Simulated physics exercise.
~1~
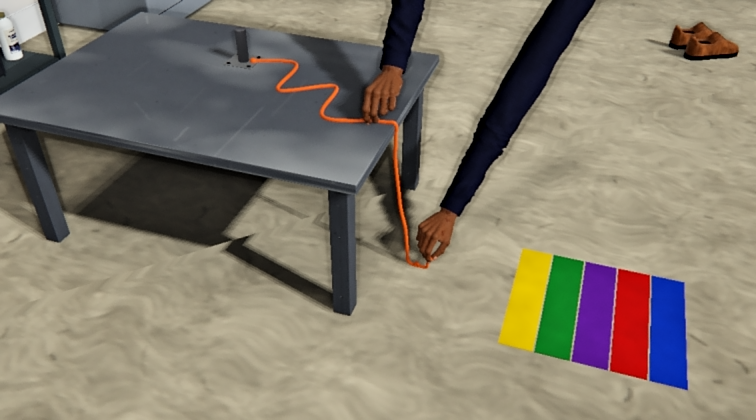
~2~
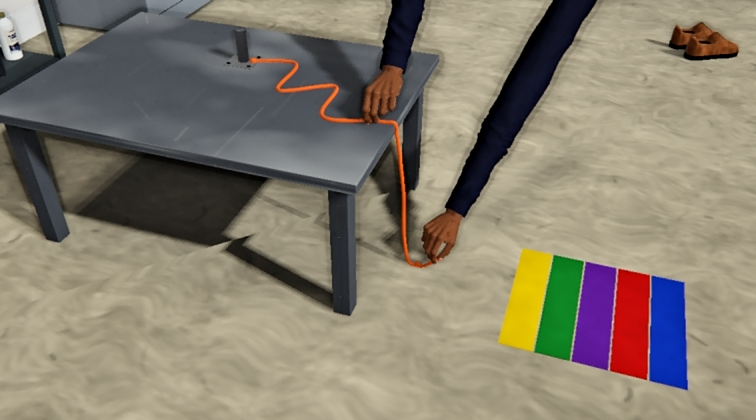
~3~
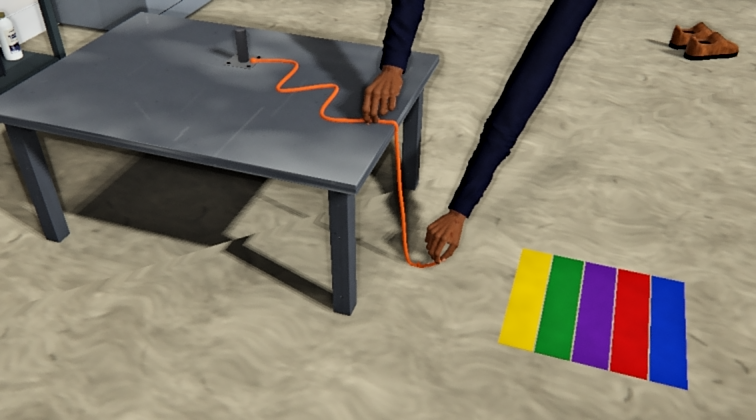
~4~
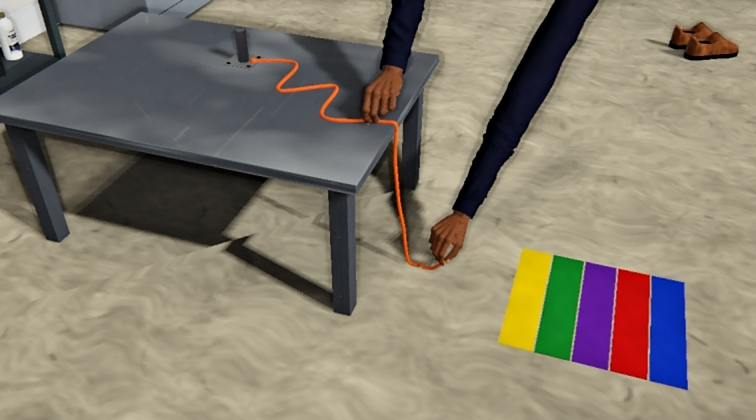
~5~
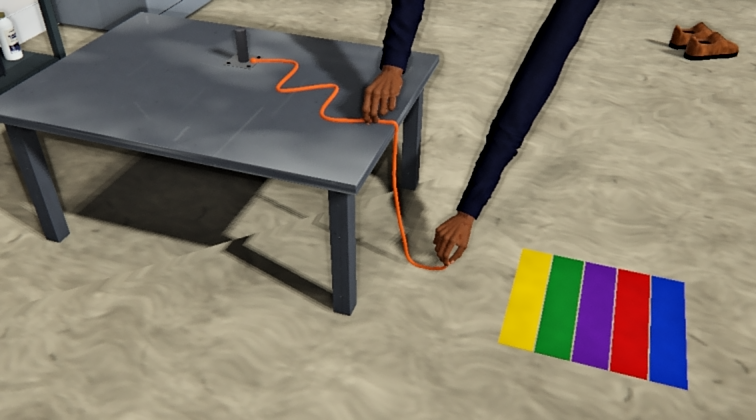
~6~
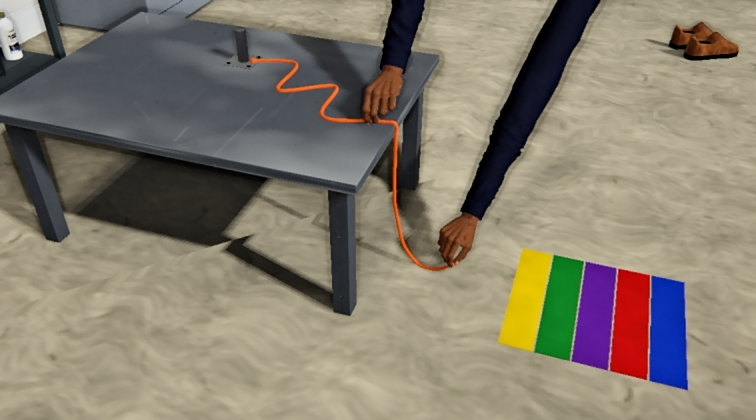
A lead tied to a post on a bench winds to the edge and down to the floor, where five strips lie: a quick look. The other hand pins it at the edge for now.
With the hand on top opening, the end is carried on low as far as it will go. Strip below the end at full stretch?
Blue.
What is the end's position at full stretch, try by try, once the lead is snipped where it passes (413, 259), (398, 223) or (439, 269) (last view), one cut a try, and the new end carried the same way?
The pixels are (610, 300), (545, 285) and (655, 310), in the order of the tries.
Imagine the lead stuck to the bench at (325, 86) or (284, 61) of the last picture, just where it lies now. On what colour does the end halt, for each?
It ends on purple the first time and on blue the second time.
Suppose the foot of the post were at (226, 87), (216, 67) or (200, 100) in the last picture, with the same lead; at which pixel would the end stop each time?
Pixels, try by try: About (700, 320), (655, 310), (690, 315).
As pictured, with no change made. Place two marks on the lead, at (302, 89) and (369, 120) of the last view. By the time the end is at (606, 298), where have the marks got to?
About (351, 98), and the other about (422, 195).
Soon after, end near (606, 298); over purple.
After that, end near (650, 307); over red.
At the stop, end near (678, 314); over blue. The end stops over the blue strip.
